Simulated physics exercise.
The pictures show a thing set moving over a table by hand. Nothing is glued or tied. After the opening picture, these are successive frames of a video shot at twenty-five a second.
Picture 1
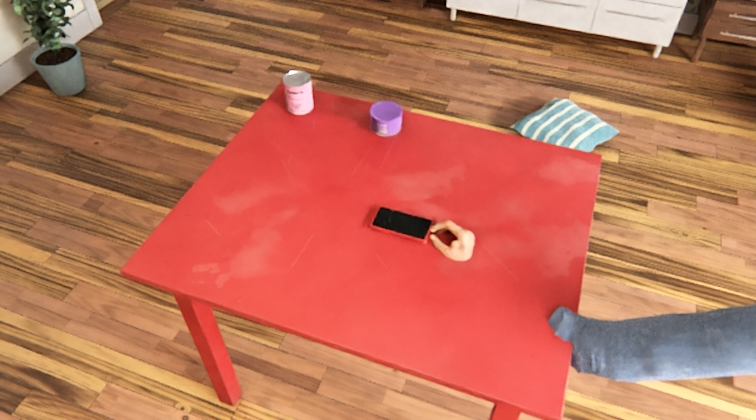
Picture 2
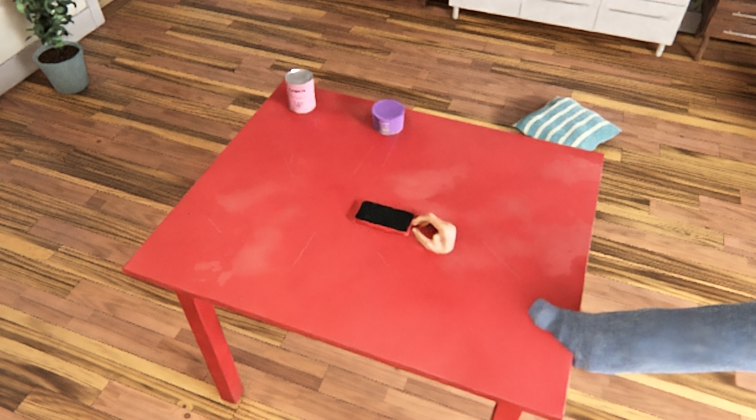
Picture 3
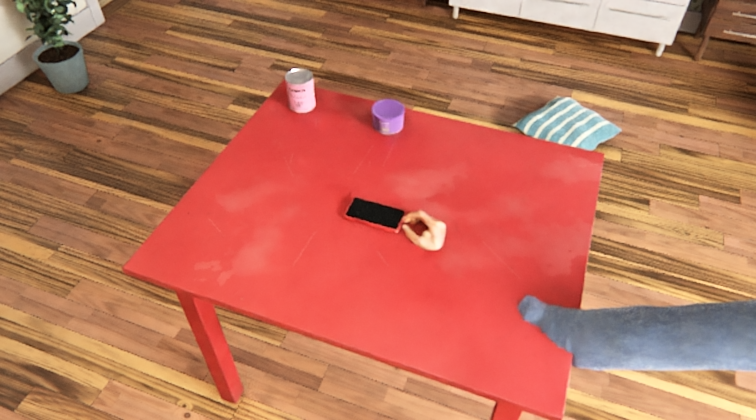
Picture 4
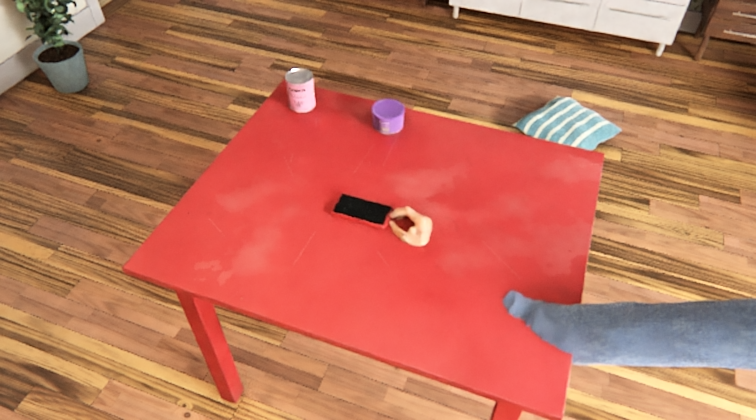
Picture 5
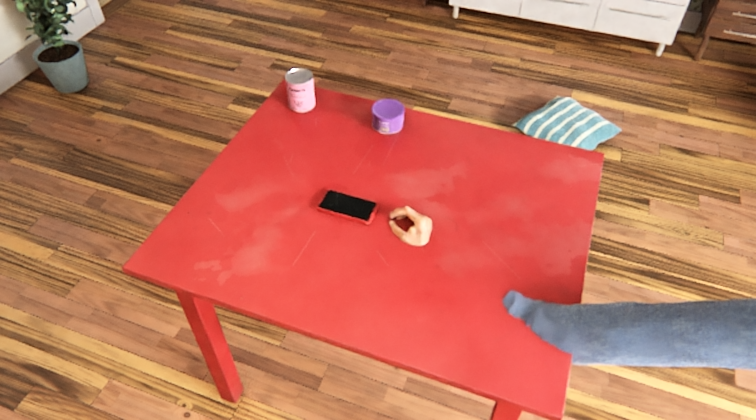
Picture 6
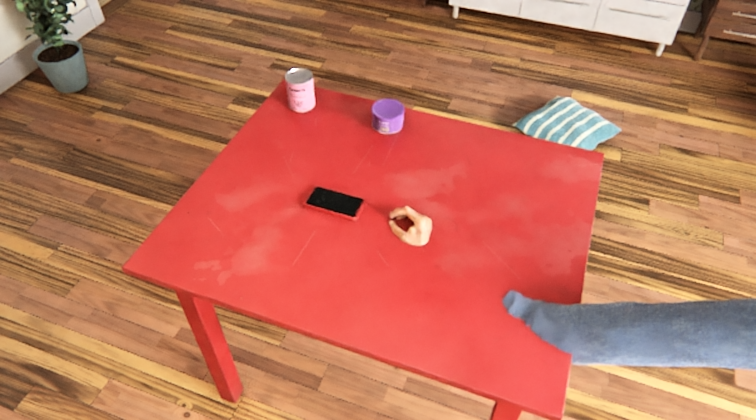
A red phone was pushed left across a red table by a hand, past a pink can and a purple tub standing behind it, then slid a little farther left after the hand stopped.
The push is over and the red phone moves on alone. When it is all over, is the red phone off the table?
The red phone remains on top.
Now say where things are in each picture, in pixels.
The first picture shows under the hand; red phone (402, 224).
The second picture shows under the hand; red phone (385, 217).
The third picture shows under the hand; red phone (375, 214).
The fourth picture shows red phone (362, 211).
The fifth picture shows red phone (348, 207) shifted a little.
The sixth picture shows red phone (335, 203) shifted a little.
Then, 0.10 s on from there, red phone shifted about its own width near (308, 195).
Then, 0.20 s on from there, red phone shifted about its own width near (290, 190).
Then, 0.30 s on from there, red phone shifted well along near (278, 187).
In the end, moved from the start, red phone. At the end, from the last picture's camera, red phone near (274, 186).
